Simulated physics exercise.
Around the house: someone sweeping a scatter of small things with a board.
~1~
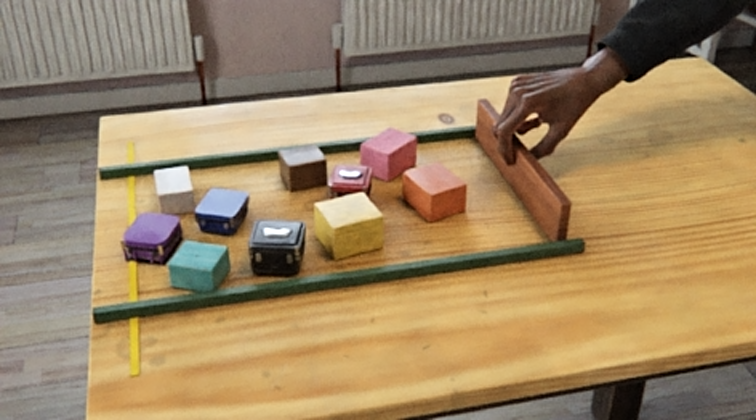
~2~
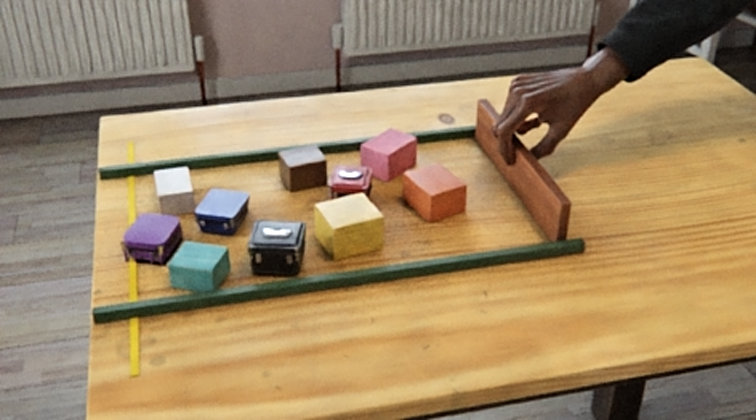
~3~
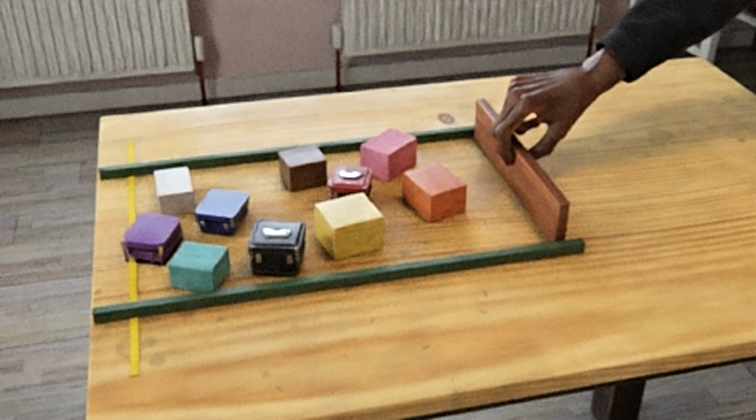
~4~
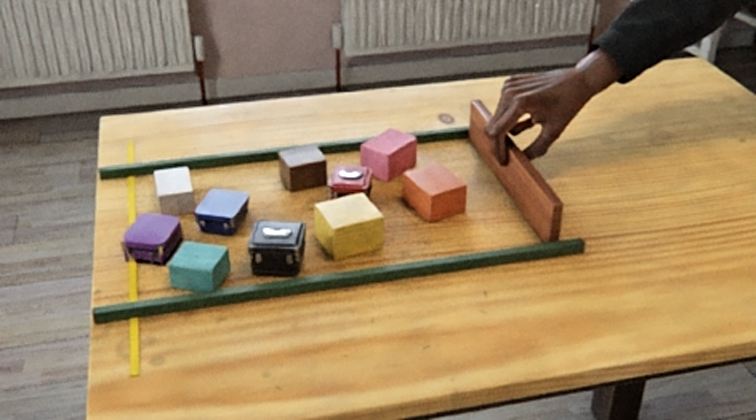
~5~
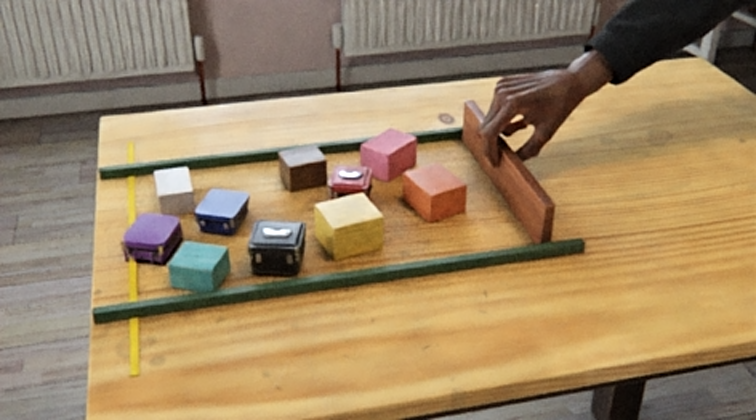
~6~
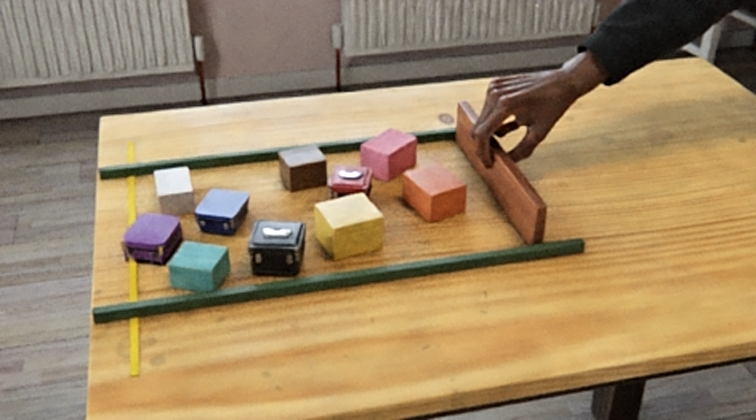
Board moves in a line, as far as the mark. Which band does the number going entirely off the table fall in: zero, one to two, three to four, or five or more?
It falls in the five or more band.
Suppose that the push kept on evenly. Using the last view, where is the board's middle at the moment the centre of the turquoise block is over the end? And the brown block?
The middle is at (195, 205) when it's the turquoise block, and at (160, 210) when it's the brown block.
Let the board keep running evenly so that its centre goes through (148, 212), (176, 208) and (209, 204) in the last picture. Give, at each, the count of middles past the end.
6, 4, 1.
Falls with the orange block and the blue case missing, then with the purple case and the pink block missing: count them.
Falls come to 5 the first time and 4 the other time.
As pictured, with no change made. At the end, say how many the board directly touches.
4 of them.
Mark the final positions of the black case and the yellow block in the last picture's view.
(104, 284), and the other (104, 252).
Early on, none off yet; purple case at rest near (153, 239); white block at rest near (174, 191); turquoise block at rest near (200, 267).
Finally, the number that fall off is five or more; lost, red case, brown block, blue case, turquoise block, white block and purple case.
